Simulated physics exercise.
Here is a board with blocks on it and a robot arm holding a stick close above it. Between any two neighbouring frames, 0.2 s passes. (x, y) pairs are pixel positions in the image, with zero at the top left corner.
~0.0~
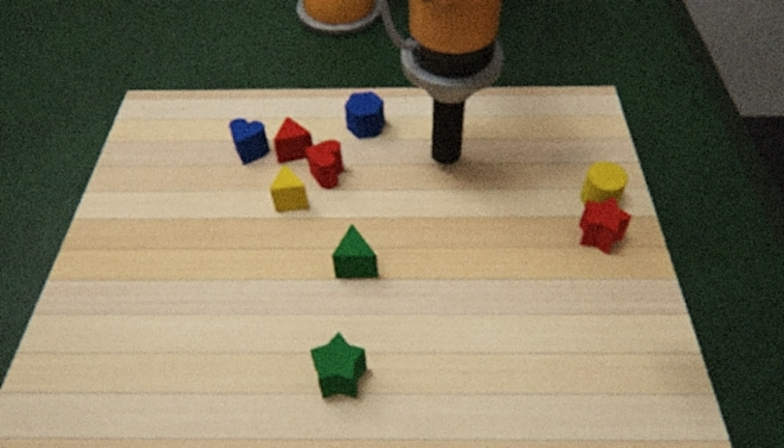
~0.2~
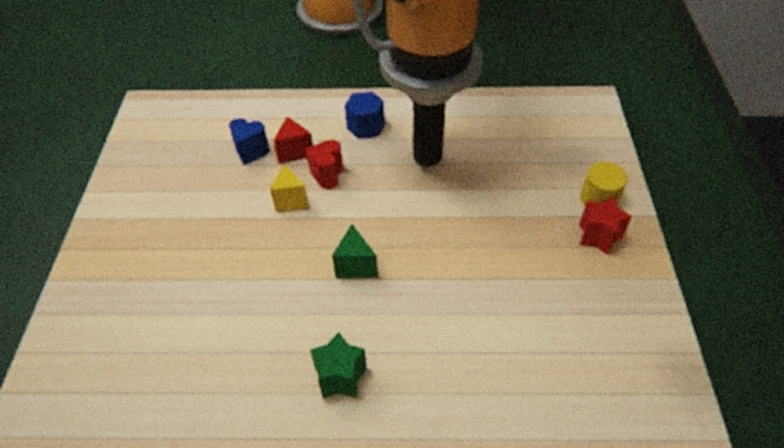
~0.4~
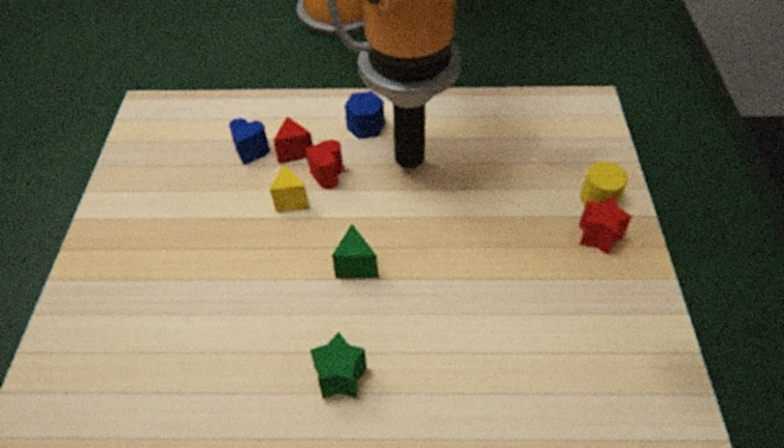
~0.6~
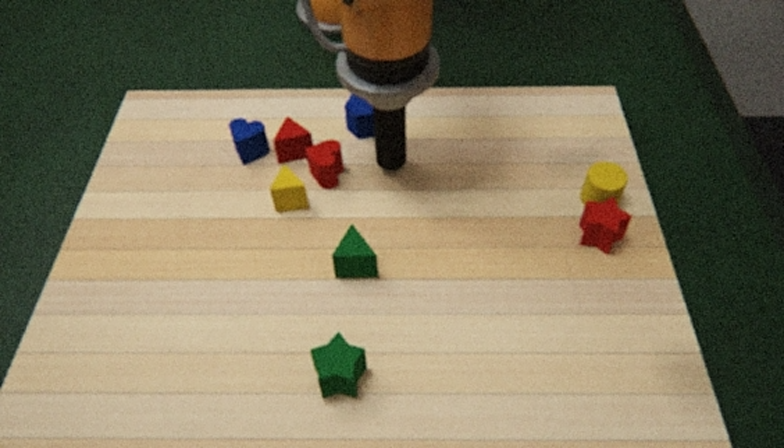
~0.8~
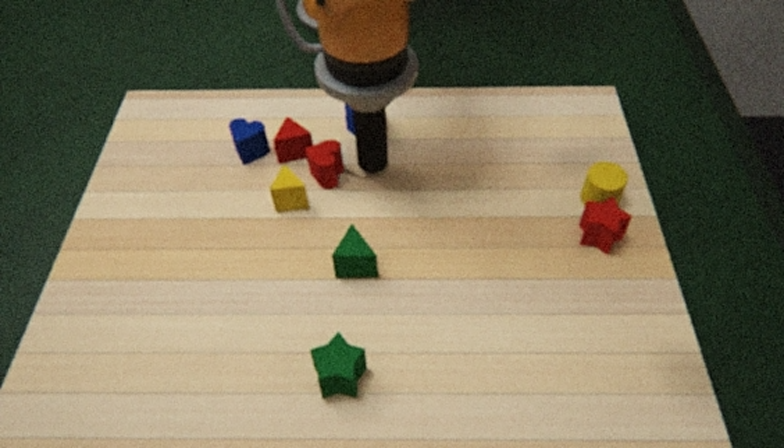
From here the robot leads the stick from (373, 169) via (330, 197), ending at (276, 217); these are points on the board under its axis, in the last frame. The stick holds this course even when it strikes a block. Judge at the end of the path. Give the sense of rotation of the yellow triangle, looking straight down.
In a top view, it turns clockwise.
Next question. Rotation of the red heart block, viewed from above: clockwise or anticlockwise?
Watching from overhead, you'd notice the red heart block rotating clockwise.
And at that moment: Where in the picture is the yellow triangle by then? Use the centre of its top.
Close to (250, 181).
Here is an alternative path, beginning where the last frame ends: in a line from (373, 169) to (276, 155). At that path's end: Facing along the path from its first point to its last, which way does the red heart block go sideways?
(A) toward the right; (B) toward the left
Letter B.
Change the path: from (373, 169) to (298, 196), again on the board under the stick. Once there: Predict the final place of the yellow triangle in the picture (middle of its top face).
The answer is (270, 186).
On the path given first. One third of the way, stick at (345, 182); red heart block at (321, 153), turned 20° clockwise.
Two thirds of the way, stick at (311, 198); yellow triangle at (280, 181), turned 25° clockwise; red heart block at (316, 154), turned 40° clockwise.
At the end, stick at (274, 210); yellow triangle at (250, 181), turned 80° clockwise; red heart block at (316, 154), turned 40° clockwise; blue hexagon unmoved.
